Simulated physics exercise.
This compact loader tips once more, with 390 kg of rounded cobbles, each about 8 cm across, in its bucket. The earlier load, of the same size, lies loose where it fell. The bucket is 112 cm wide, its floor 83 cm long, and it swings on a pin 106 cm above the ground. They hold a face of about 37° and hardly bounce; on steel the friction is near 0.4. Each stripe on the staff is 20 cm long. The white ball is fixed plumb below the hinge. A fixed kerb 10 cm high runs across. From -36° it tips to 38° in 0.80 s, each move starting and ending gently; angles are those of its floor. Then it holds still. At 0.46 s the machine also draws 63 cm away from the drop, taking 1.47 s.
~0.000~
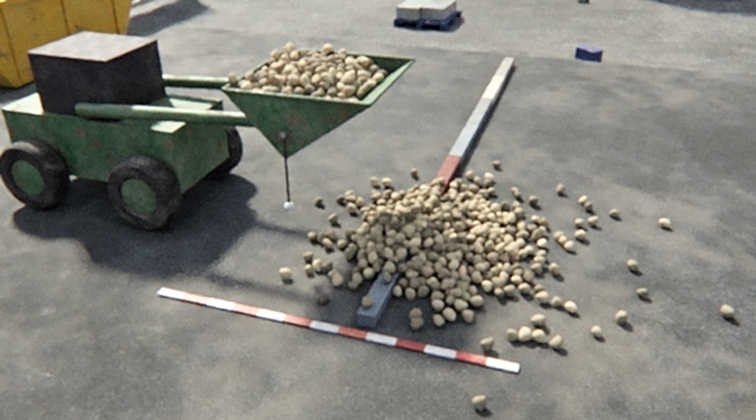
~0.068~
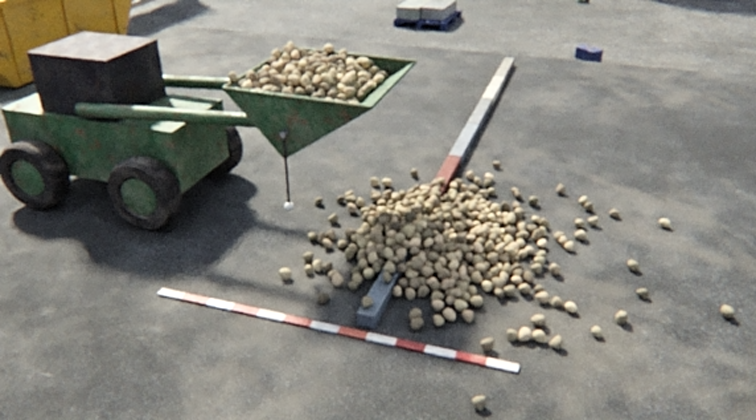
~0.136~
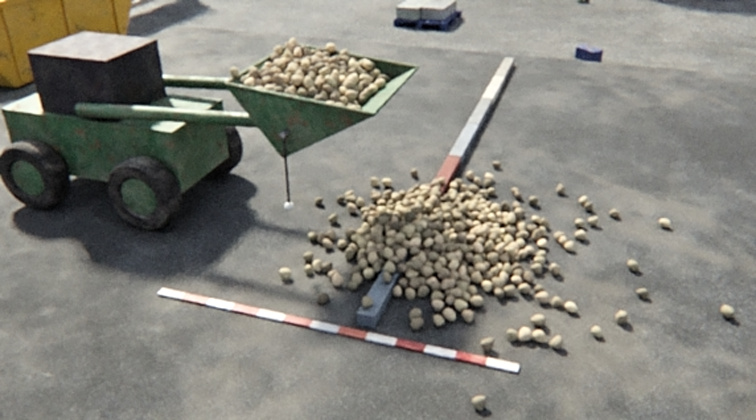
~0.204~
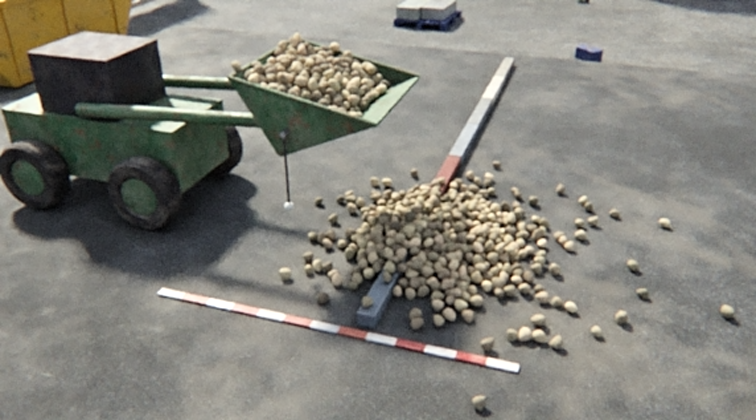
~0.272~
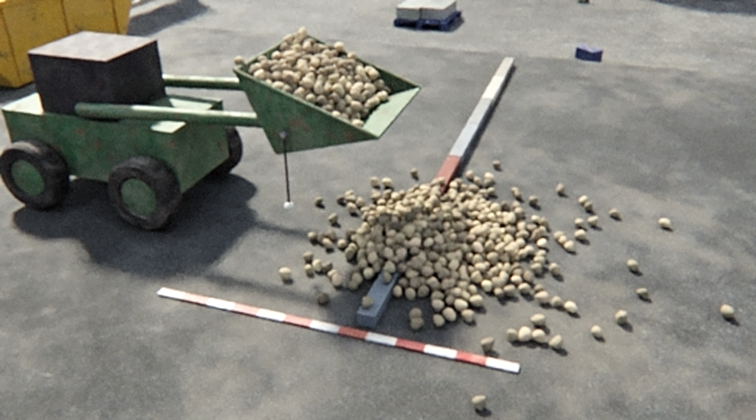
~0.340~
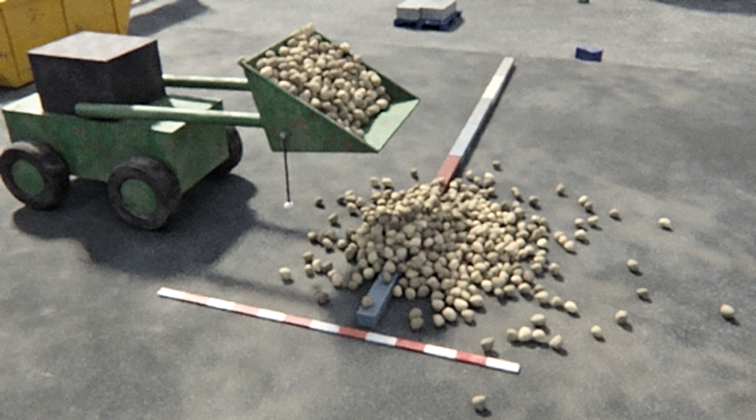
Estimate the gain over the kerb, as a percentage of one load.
Close to 14 parts in a hundred.
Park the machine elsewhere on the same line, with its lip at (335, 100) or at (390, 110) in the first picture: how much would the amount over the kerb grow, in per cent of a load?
About 0 and 30 per cent.
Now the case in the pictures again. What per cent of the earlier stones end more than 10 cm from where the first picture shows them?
About 5 per cent.
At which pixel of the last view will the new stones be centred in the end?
Their middle is at about (374, 217).
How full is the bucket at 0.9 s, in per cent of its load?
About 60 per cent.
After 0.6 s the floor is at 26°; in per cent of one load, 100 in the bucket, 34 on this side of the kerb, 66 over the kerb; the foremost stones are at (636, 267).
After 0.9 s the floor is at 38°; in per cent of one load, 59 in the bucket, 75 on this side of the kerb, 66 over the kerb; the foremost stones are at (636, 267).
After 2.4 s the floor is at 38°; in per cent of one load, 0 in the bucket, 120 on this side of the kerb, 80 over the kerb; the foremost stones are at (636, 267).
After 4.9 s the floor is at 38°; in per cent of one load, 0 in the bucket, 120 on this side of the kerb, 80 over the kerb; the foremost stones are at (636, 267). Net gain over the kerb, 14.
